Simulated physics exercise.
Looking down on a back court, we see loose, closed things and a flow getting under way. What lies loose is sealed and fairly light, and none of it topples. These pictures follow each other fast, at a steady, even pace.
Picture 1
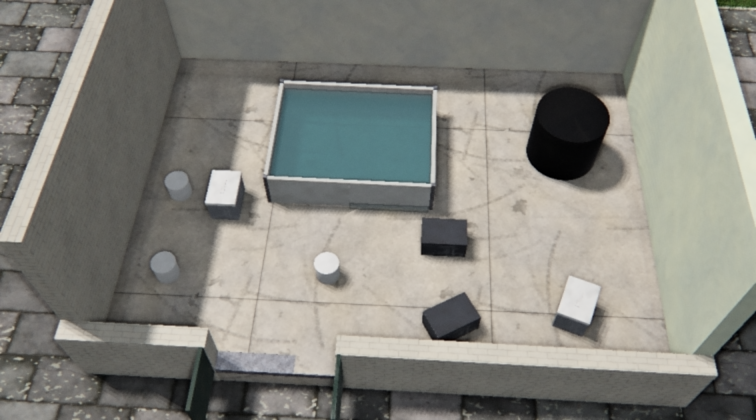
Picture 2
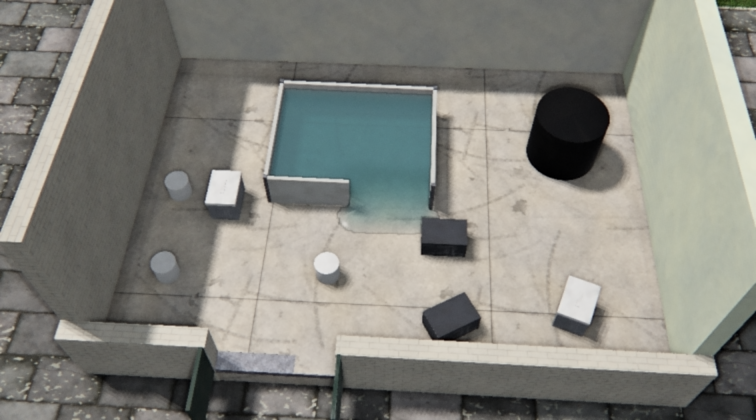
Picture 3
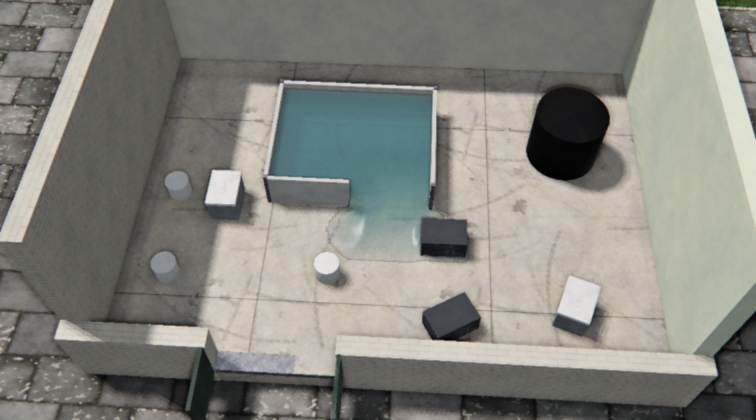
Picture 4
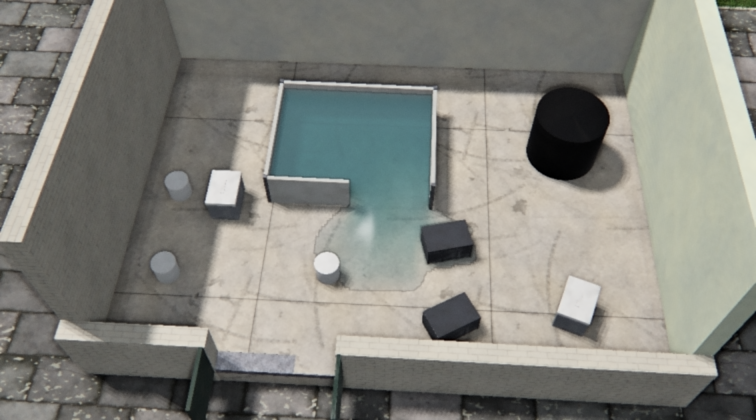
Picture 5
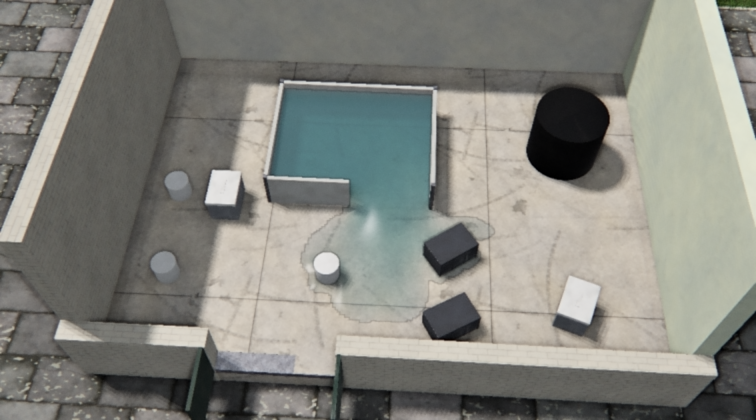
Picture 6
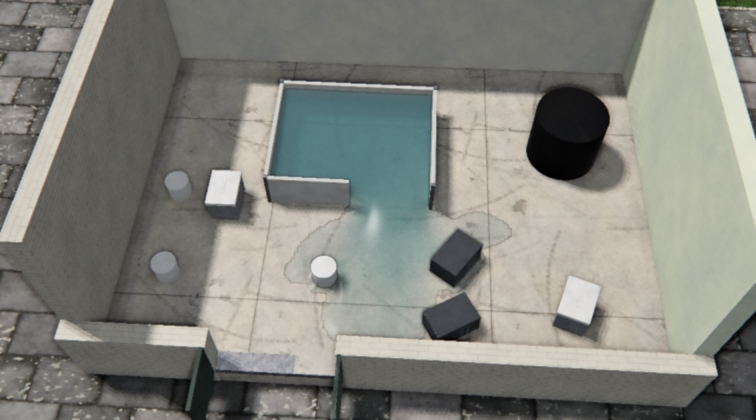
Water poured through a gap in the pool's front wall and spread across the courtyard floor, turning the nearest dark crate and pushing it slightly away, then barely nudging a small white pail.
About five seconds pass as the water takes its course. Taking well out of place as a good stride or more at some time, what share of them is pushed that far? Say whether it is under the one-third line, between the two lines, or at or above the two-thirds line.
It sits mid-range.
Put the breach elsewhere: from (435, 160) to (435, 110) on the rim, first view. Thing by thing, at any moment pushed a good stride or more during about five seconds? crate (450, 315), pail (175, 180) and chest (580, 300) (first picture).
Result per item - displaced that far / short of that distance / displaced that far.
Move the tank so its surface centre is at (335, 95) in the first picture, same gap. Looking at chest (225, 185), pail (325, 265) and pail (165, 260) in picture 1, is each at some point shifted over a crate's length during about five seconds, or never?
Not far, Far enough, Not far.
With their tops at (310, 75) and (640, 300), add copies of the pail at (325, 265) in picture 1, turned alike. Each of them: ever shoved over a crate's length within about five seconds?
The first came up short, and the other did it.
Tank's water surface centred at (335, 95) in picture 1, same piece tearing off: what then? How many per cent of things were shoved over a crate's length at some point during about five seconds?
About 60 per cent.
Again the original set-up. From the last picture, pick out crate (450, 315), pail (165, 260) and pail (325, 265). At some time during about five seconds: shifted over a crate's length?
In sequence: Covered the distance, fell short, covered the distance.
A moment on, 1 of 7 are well off their spots; 0 afloat.
Next, 3 of 7 are well off their spots; 2 afloat.
Later, 4 of 7 are well off their spots; 3 afloat.
In the end, 4 of 7 are well off their spots, and 4 have been at some point; 1 afloat.
